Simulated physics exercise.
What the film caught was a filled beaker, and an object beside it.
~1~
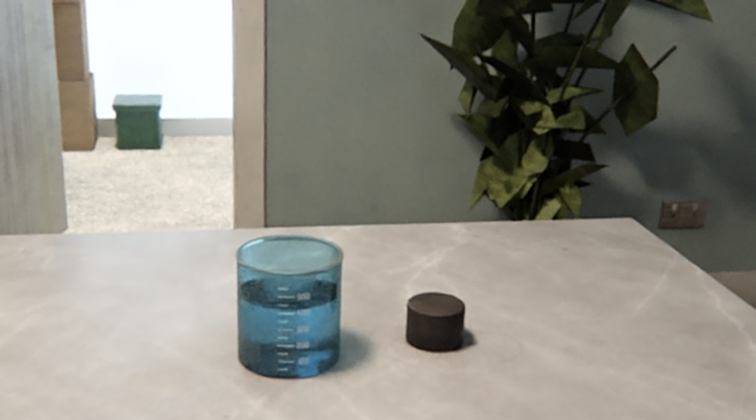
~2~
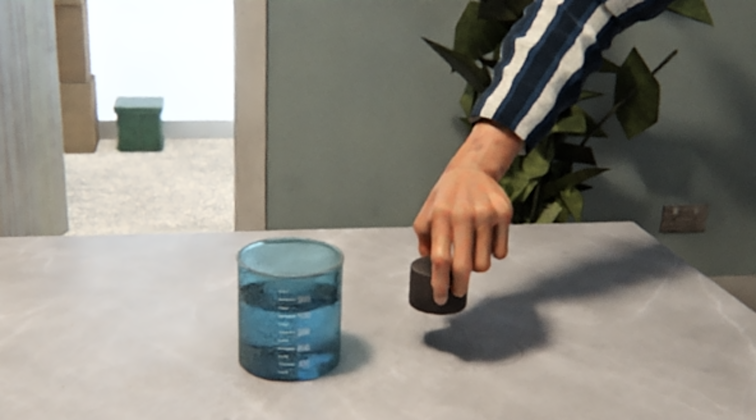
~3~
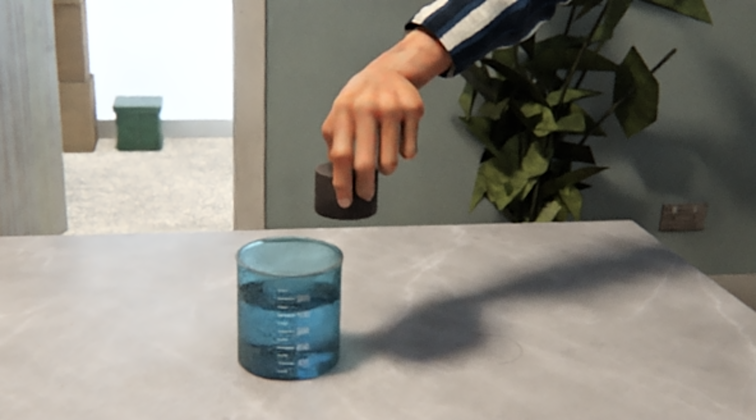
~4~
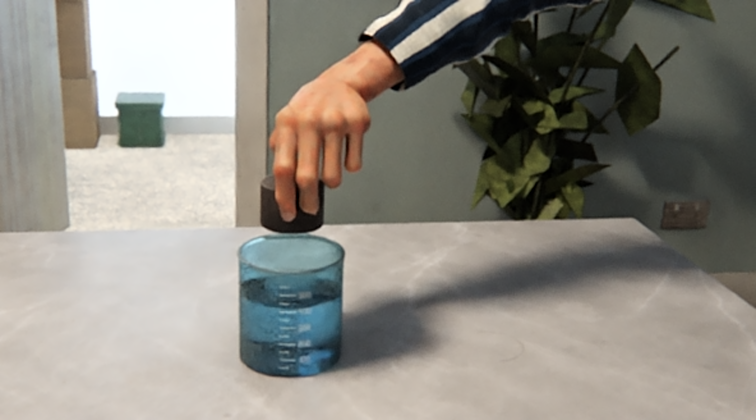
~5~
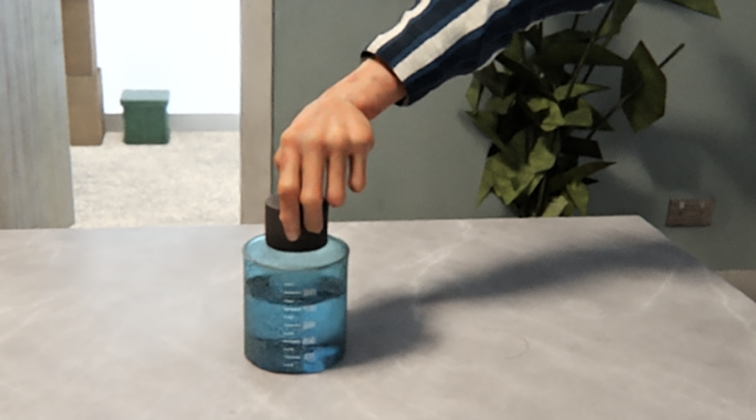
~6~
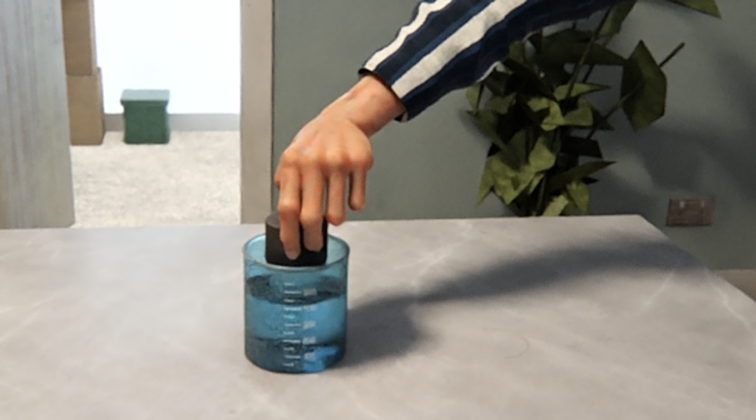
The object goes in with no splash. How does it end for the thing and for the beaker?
In the water, the object drops under; as for the beaker, it holds everything.
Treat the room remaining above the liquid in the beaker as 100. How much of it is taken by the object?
40 percent.
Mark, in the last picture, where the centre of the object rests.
Roughly at (295, 328).
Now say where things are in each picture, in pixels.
In the first frame, the iron weight lies on the top at (435, 321); beaker (289, 303) about two thirds full.
The second frame shows a hand picks up the iron weight at (438, 285); beaker about two thirds full, surface at (290, 292).
In the third frame, the iron weight is carried over at (346, 190); beaker (289, 304) about two thirds full.
In the fourth frame, the iron weight is above the beaker at (292, 204); beaker about two thirds full, surface at (291, 288).
The fifth frame shows the iron weight comes down at (297, 222); beaker (296, 298) about two thirds full.
In the sixth frame, the iron weight is just over the surface at (297, 240); beaker about two thirds full, surface at (296, 285).
Next, the iron weight enters the water; the beaker is about three quarters full.
After that, the iron weight goes on down; the beaker is about three quarters full.
Finally, the iron weight has sunk; the beaker is about three quarters full; the top is dry.
